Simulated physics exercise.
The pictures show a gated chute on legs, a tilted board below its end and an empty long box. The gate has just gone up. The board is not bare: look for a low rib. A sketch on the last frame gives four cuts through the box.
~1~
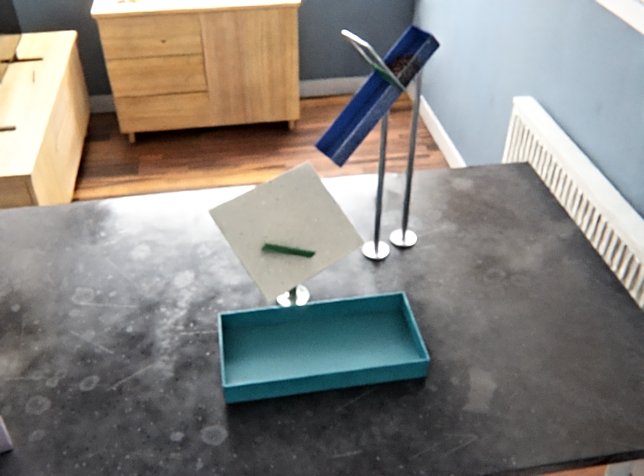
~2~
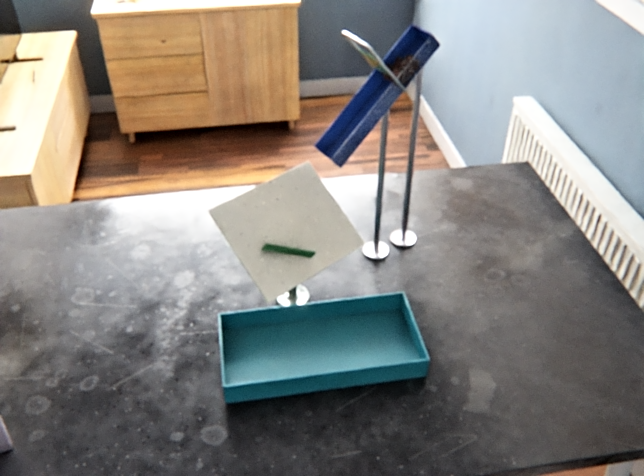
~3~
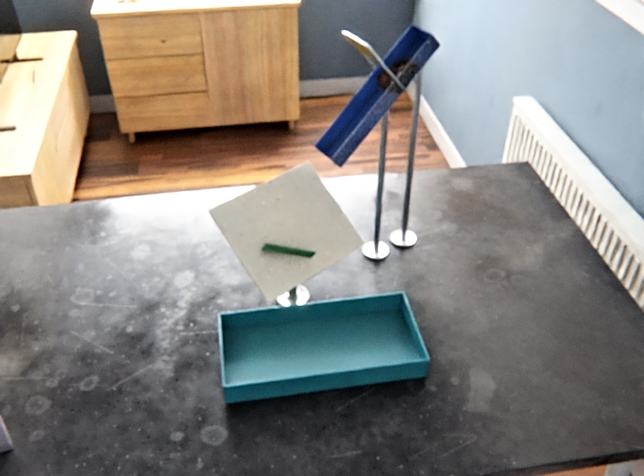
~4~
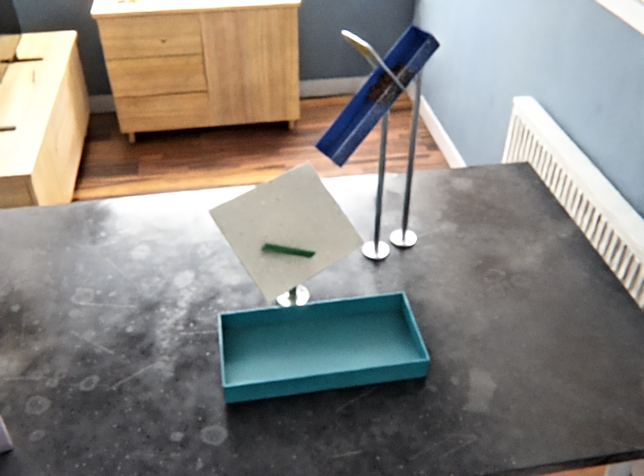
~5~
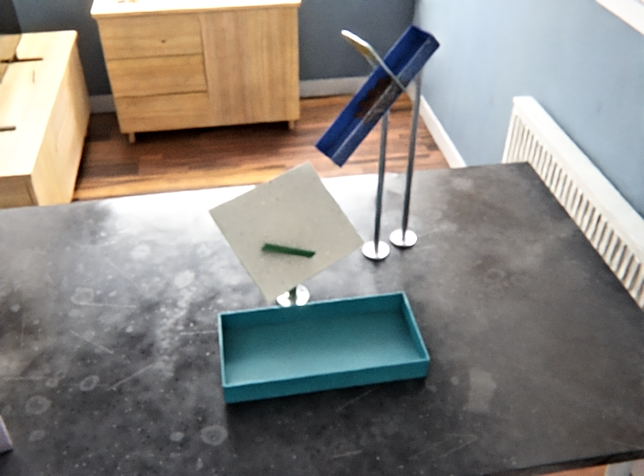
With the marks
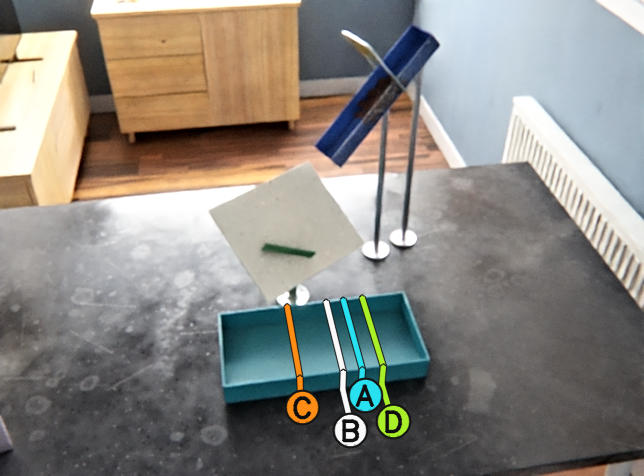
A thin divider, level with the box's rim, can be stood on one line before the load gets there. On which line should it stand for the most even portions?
Take A.
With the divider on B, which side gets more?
The right side.
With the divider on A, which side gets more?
More lands on the right.
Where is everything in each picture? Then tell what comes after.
Load behind the gate (398, 71), flat chocolate drops; lip of the chute (332, 161), sloping fairly steeply, in the first picture.
Middle of the board (290, 227), tilted fairly steeply; middle of its low edge (320, 272); of its high edge (261, 184), in the second picture.
Front corners of the box (224, 386) and (429, 359), empty; front of the load (380, 87), in the third picture.
Middle of the load (390, 84); its front (368, 98), roughly a quarter of the way to the lip; rib from (266, 244) to (316, 253), in the fourth picture.
Middle of the load (378, 95); its front (365, 123), roughly half of the way to the lip, in the fifth picture.
On the marked copy, line A crosses the front rim at (362, 368); line B crosses the front rim at (343, 371); line C crosses the front rim at (299, 376); line D crosses the front rim at (383, 365).
If A is chosen, of what is caught, roughly a quarter on the left of the divider, roughly two thirds on the right.
If B is chosen, of what is caught, just a few on the left of the divider, almost all on the right.
If C is chosen, of what is caught, just a few on the left of the divider, almost all on the right.
If D is chosen, of what is caught, the larger part on the left of the divider, about a tenth on the right.
